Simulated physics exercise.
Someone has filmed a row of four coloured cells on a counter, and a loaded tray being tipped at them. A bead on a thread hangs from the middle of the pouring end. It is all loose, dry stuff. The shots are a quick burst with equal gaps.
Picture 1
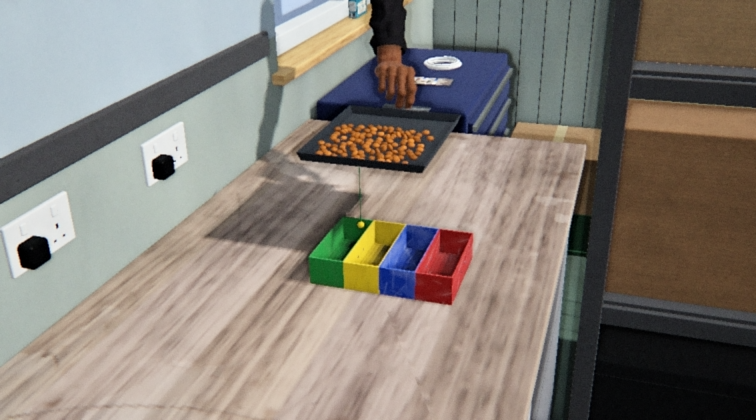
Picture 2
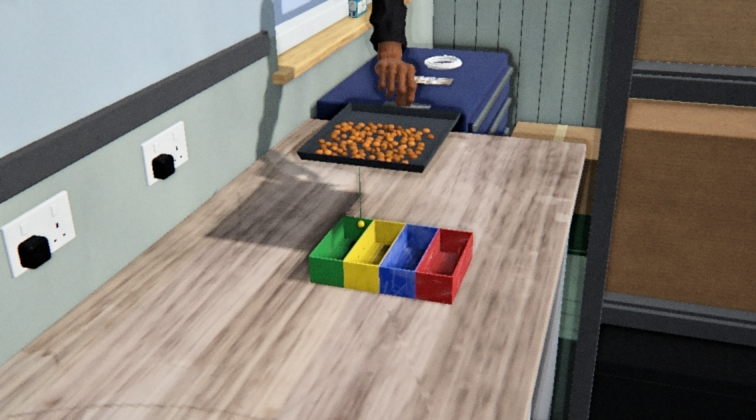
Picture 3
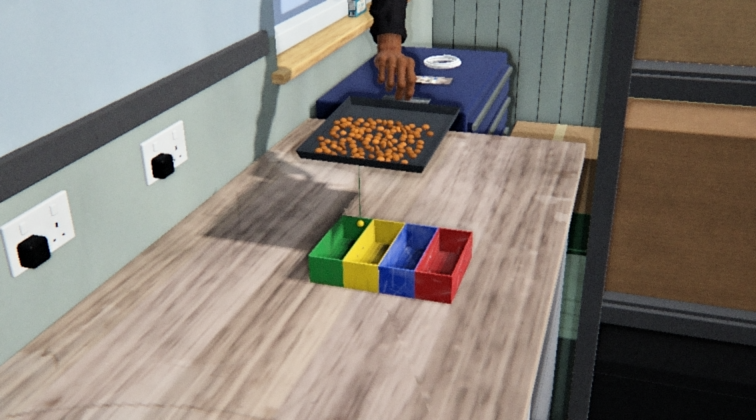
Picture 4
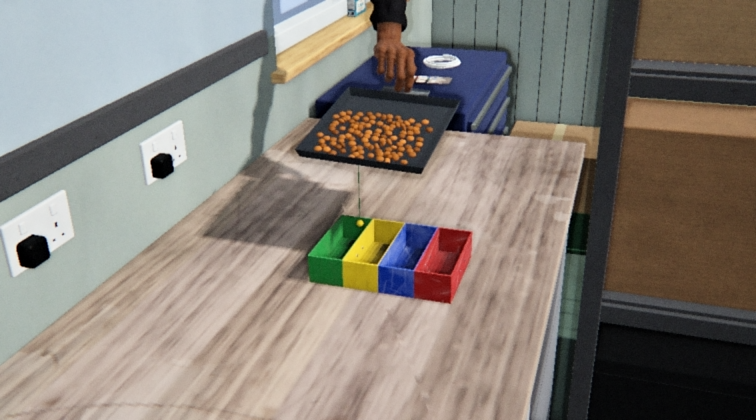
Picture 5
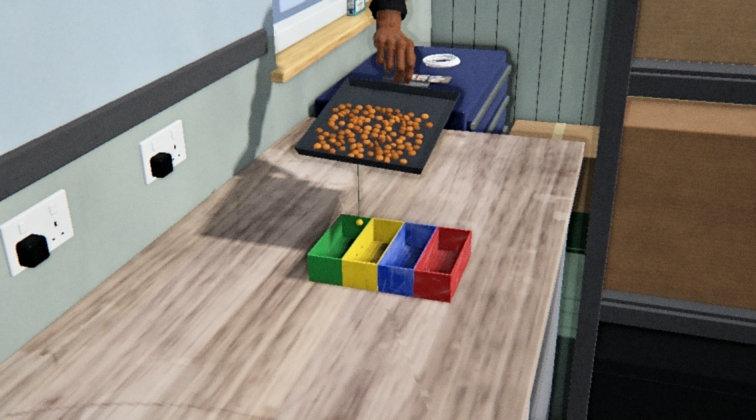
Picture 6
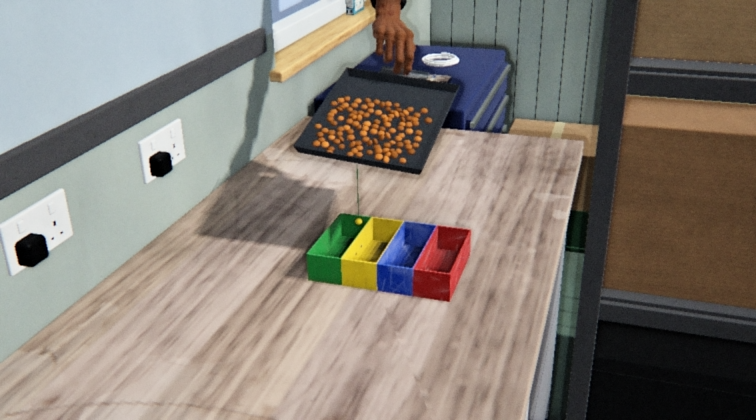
A dark tray loaded with small orange-brown pieces tilted gradually steeper as a hand raised its far end, while the green, yellow, blue and red compartments sat still on the wooden counter in front.
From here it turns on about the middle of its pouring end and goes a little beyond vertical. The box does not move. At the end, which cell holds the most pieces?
The blue one ends fullest.
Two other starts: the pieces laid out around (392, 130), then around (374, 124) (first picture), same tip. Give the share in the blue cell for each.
In turn 50 and 50 in a hundred.
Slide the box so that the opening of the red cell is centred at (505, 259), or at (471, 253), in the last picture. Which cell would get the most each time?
The first try: Green. The second: That yellow cell.
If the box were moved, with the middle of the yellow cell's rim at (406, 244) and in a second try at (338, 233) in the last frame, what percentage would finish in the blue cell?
Near 10 % and 20 %.
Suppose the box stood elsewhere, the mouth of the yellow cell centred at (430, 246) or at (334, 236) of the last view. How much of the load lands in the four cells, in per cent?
Roughly 70 per cent, and 80 per cent.
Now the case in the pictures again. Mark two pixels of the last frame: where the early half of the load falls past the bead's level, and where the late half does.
First near (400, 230), later near (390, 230).
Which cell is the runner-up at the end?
It is yellow.
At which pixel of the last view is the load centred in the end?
Around (401, 264).
Shortly afterwards, tray tipped steeply; all but a few on the tray; only a few falling or outside the box.
Next, tray tipped right over; a little on the tray; near a third in the blue cell; near a quarter in the yellow cell; a little in the red cell; a little in the green cell; near a quarter falling or outside the box.
Some moments later, tray tipped past a quarter turn; near half in the blue cell; near a quarter in the yellow cell; a little in the green cell; a little in the red cell; only a few falling or outside the box.
In the end, tray tipped past a quarter turn; near half in the blue cell; near a quarter in the yellow cell; a little in the green cell; a little in the red cell; only a few outside the box.
